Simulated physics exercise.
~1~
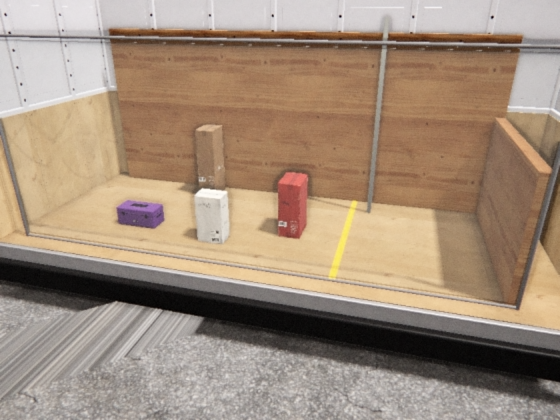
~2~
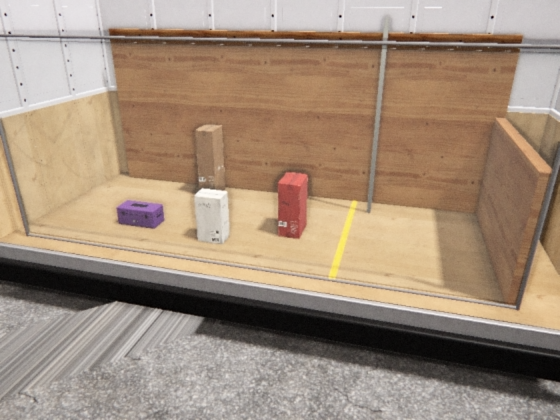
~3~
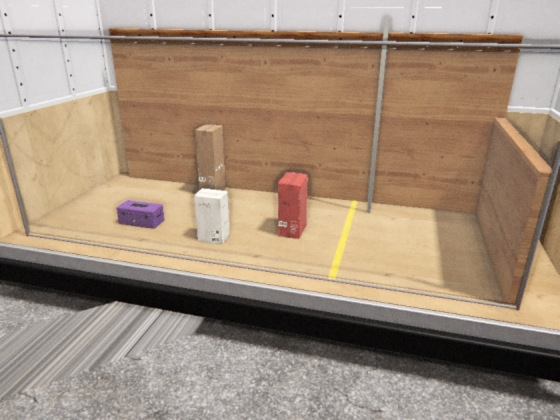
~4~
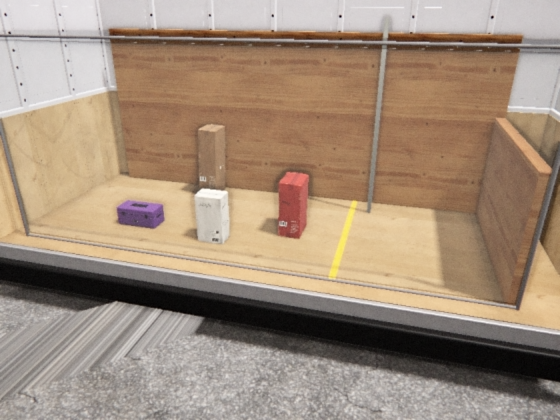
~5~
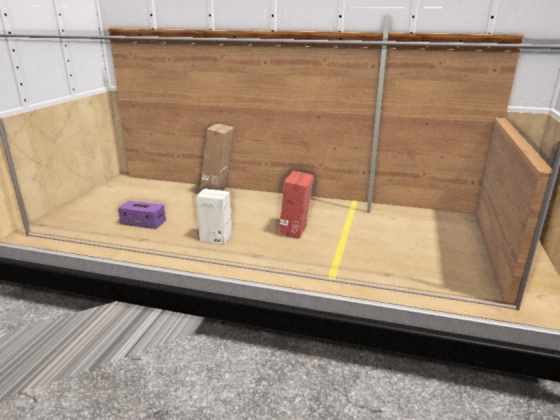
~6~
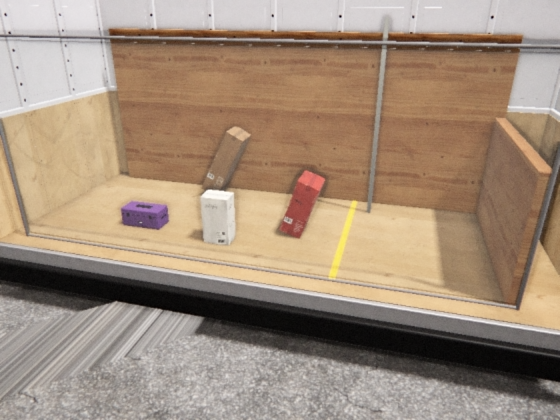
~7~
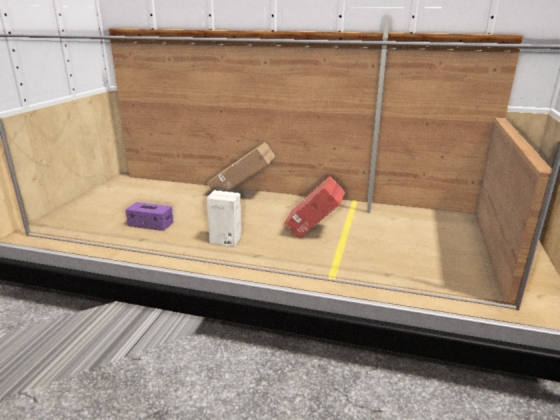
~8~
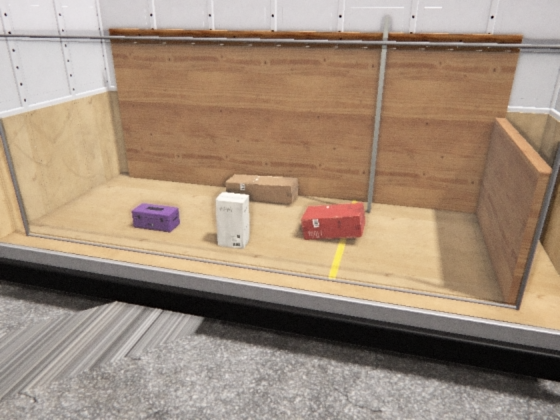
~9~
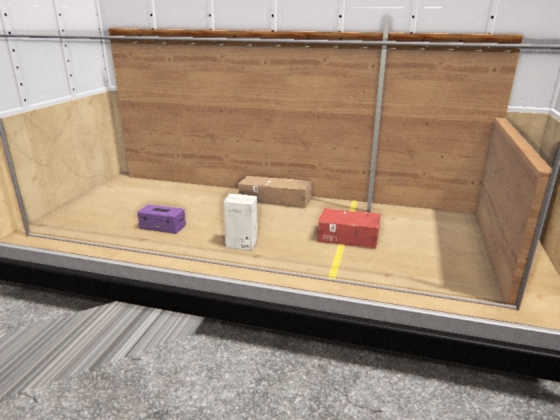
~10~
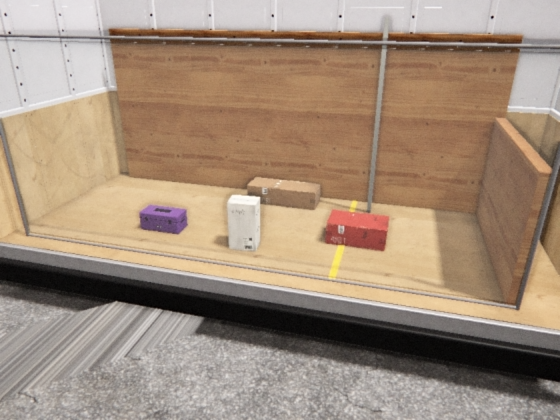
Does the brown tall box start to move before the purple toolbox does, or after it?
The brown tall box starts to move before the purple toolbox. It is already leaning to the right before the toolbox has clearly slid from its place.
